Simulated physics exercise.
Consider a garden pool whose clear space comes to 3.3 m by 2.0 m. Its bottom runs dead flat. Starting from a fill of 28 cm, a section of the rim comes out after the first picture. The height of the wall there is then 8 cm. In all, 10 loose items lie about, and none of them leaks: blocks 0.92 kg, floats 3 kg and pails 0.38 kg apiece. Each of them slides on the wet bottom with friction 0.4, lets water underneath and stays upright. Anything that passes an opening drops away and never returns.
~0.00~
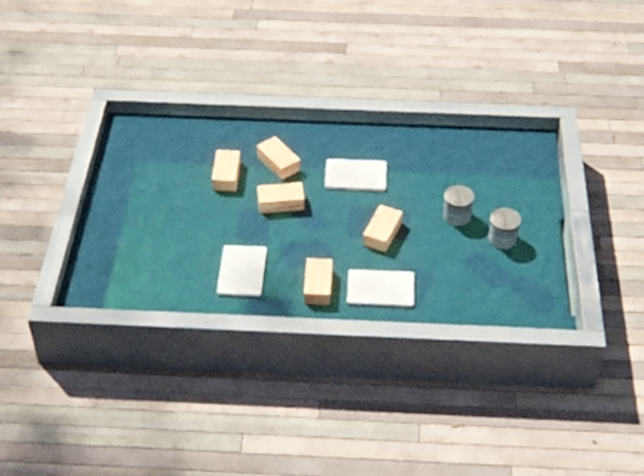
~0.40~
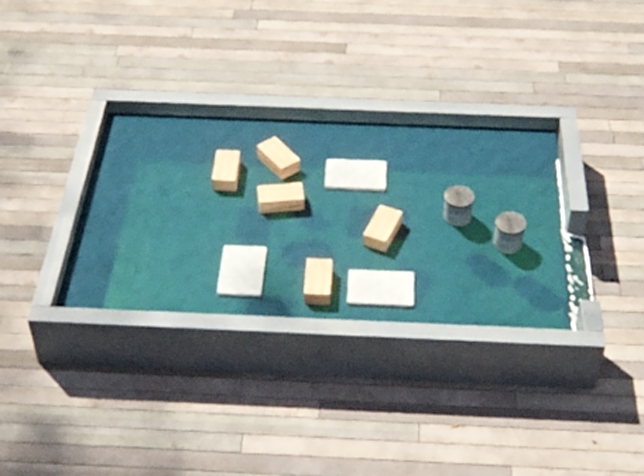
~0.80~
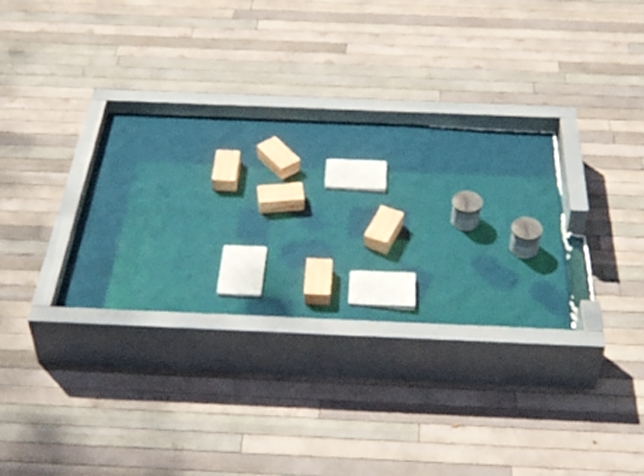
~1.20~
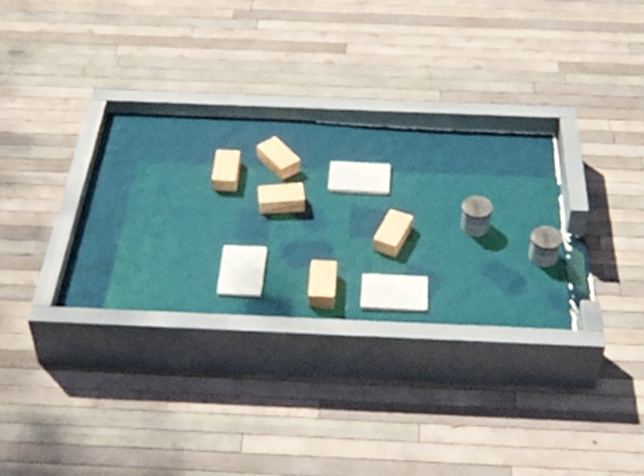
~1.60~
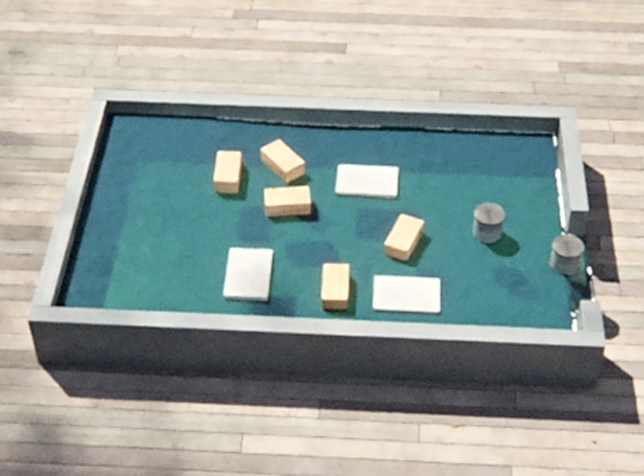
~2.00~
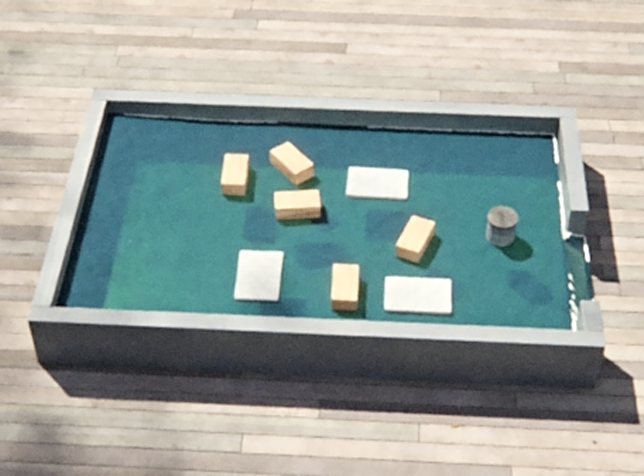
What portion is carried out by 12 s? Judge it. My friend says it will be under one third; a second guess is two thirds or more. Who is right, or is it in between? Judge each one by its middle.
Neither, it is in between.
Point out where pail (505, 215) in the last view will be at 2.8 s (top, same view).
Estimated pixel: Around (535, 226).
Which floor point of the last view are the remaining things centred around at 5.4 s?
Centre of the remaining things: Roughly (379, 262).
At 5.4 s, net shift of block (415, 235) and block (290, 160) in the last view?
The one named first has moved 80 cm, the other 30 cm.
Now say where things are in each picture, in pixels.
The first picture shows a pail at (459, 196) floats; a float at (381, 287) floats; about 1830 L in view; 0 of 10 have shifted.
The second picture shows a pail at (459, 196) floats; a float at (381, 287) floats; 28 cm deep round most things; 0 of 10 have shifted.
The third picture shows a pail at (468, 201) floats, 6 cm from its start; a float at (382, 288) floats; 28 cm deep round most things; 2 of 10 have shifted.
The fourth picture shows a pail at (478, 207) floats, 14 cm from its start; a float at (395, 292) floats, 9 cm from its start; about 1750 L in view; 4 of 10 have shifted.
The fifth picture shows a pail at (490, 214), afloat, 24 cm from its start; a float at (407, 294) floats, 17 cm from its start; 26 cm deep round most things; 6 of 10 have shifted.
The sixth picture shows a pail at (503, 217) floats, 33 cm from its start; a float at (418, 294) floats, 24 cm from its start; about 1680 L in view; 10 of 10 have shifted.
After 2.8 s 1 of 10 are out; 9 afloat.
After 5.4 s 2 of 10 are out; 8 afloat.
After 8.0 s 4 of 10 are out; 6 afloat.
After 12.0 s 5 of 10 are out; 5 afloat.
